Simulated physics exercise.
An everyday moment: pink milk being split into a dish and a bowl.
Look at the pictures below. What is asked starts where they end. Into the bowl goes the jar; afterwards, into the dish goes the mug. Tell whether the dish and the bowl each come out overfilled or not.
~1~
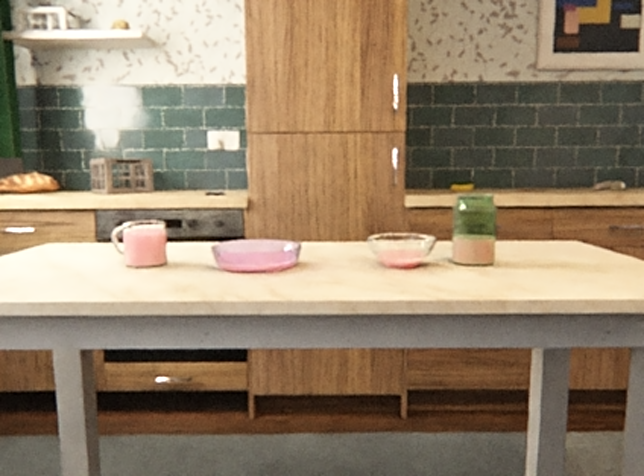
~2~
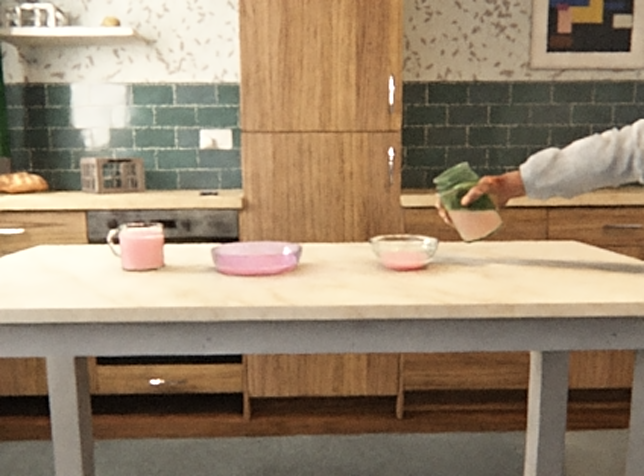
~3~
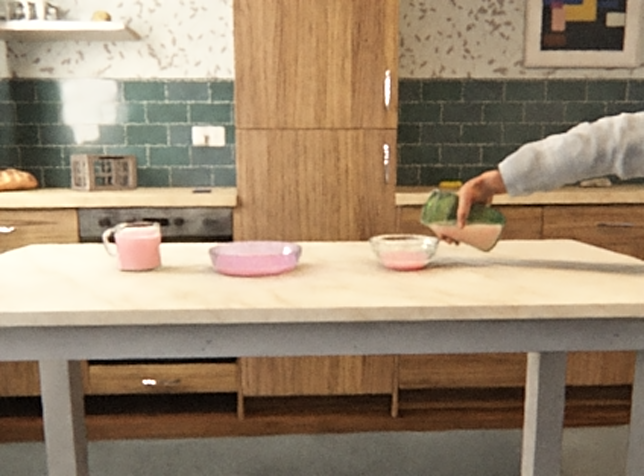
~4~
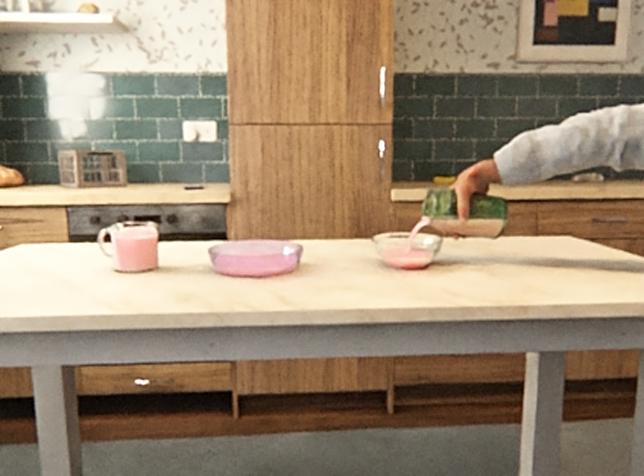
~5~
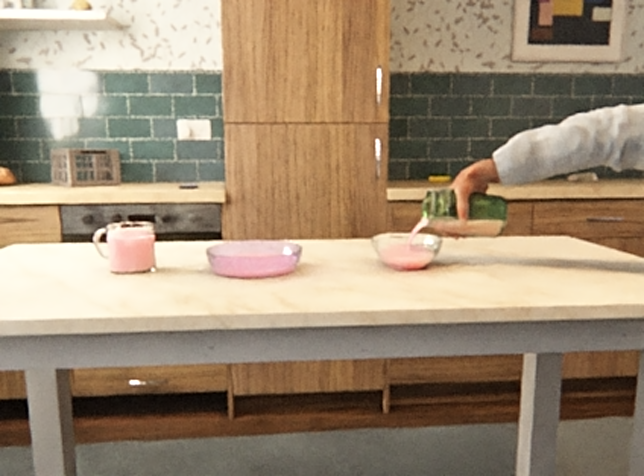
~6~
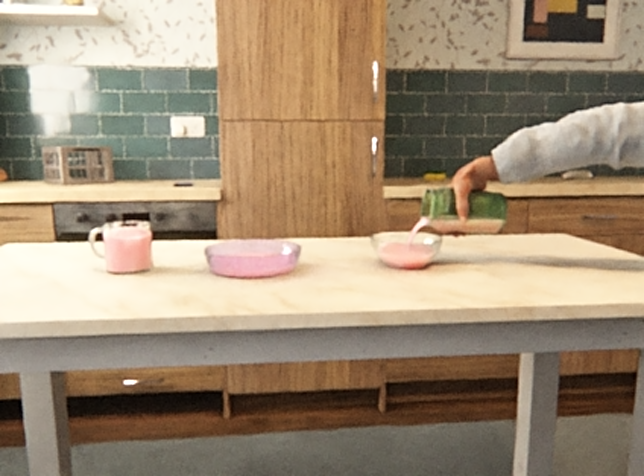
The dish is going to be big enough for that pour; the bowl is going to be big enough for that pour.
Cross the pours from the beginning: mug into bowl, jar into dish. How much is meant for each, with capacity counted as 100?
Respectively, 80 and 50 percent of capacity.
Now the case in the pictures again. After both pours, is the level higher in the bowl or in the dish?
The bowl.
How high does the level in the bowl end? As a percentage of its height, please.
About 75%.
A moment on, the bowl is about two thirds full.
Further on, the bowl is about three quarters full.
When it is over, the dish is about two thirds full; the bowl is about three quarters full.
